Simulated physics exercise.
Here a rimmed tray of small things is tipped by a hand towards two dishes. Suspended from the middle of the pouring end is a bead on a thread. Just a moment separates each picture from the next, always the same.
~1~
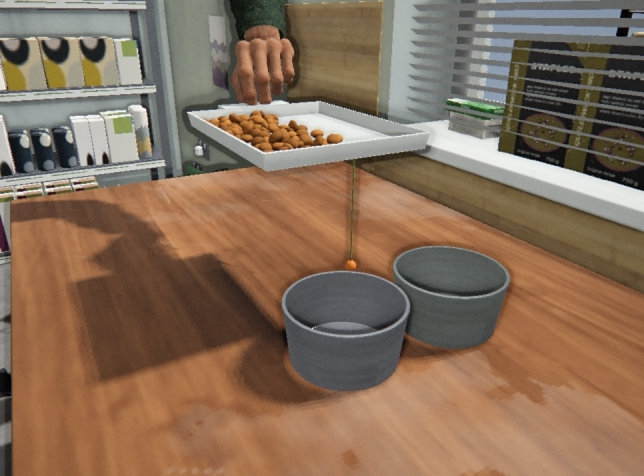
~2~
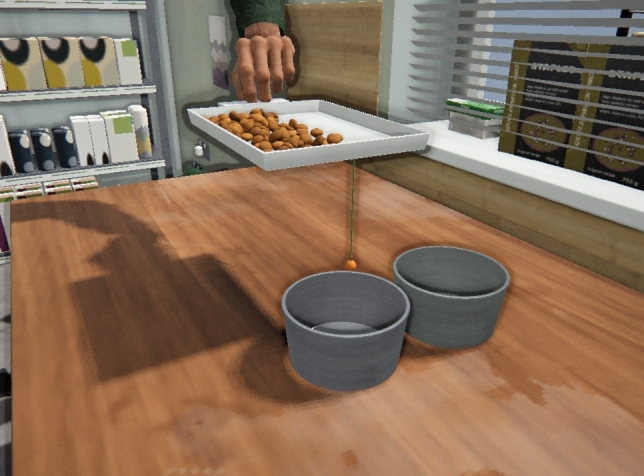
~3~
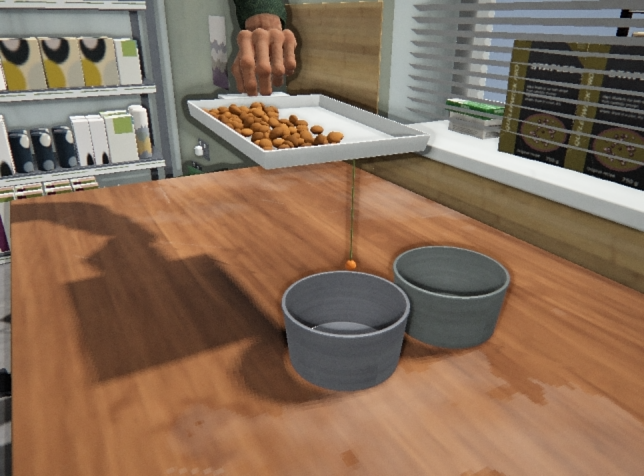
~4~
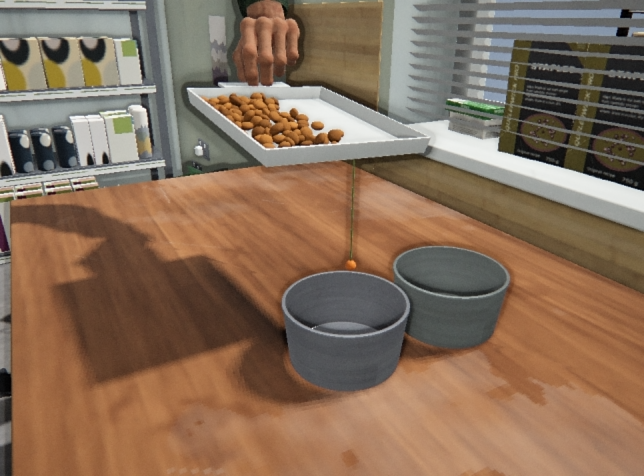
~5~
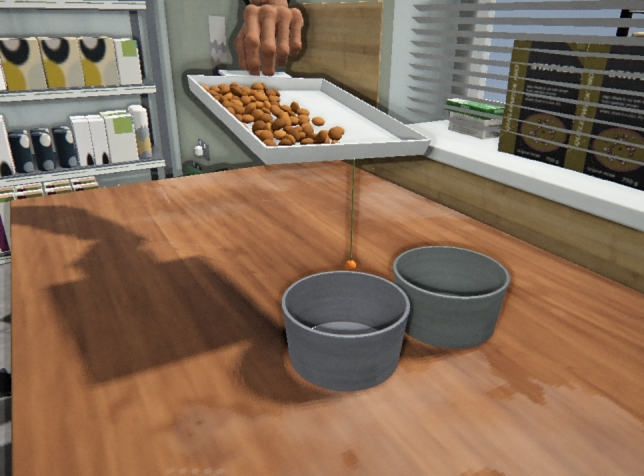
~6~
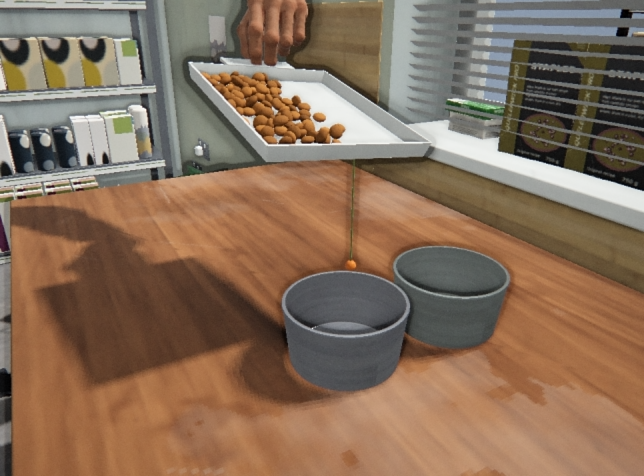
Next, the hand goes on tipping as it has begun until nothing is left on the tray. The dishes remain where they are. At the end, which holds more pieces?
The larger heap is bound to sit in the right dish there.
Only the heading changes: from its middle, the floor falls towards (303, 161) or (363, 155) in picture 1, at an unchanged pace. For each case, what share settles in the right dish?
Roughly 0 percent, then 30 percent.
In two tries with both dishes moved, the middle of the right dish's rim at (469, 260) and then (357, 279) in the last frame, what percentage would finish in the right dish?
It would be roughly 20 per cent, followed by roughly 30 per cent.
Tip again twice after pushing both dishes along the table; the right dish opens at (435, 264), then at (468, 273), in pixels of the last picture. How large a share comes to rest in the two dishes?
Close to 80 in a hundred, followed by close to 80 in a hundred.
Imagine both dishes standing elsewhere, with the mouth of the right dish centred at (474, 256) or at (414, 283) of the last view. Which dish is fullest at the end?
In order of the tries: The dish on the left side, then the dish on the right side.
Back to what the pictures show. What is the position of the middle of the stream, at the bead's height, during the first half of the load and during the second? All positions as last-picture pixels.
First part (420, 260), rest (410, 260).
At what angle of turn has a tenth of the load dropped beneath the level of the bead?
About 70 degrees.
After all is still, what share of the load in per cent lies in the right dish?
Roughly 60 in every hundred pieces, I'd say.
Soon, tray tipped steeply; nearly all on the tray; a stray few in the air.
A while on, tray tipped right over; about two thirds on the tray; a stray few in the left dish; about a quarter in the right dish; a stray few outside both; a small part in the air.
Towards the end, tray tipped past a quarter turn; about a quarter in the left dish; about two thirds in the right dish; a small part outside both.
Finally, tray tipped past a quarter turn; about a quarter in the left dish; about two thirds in the right dish; a small part outside both.
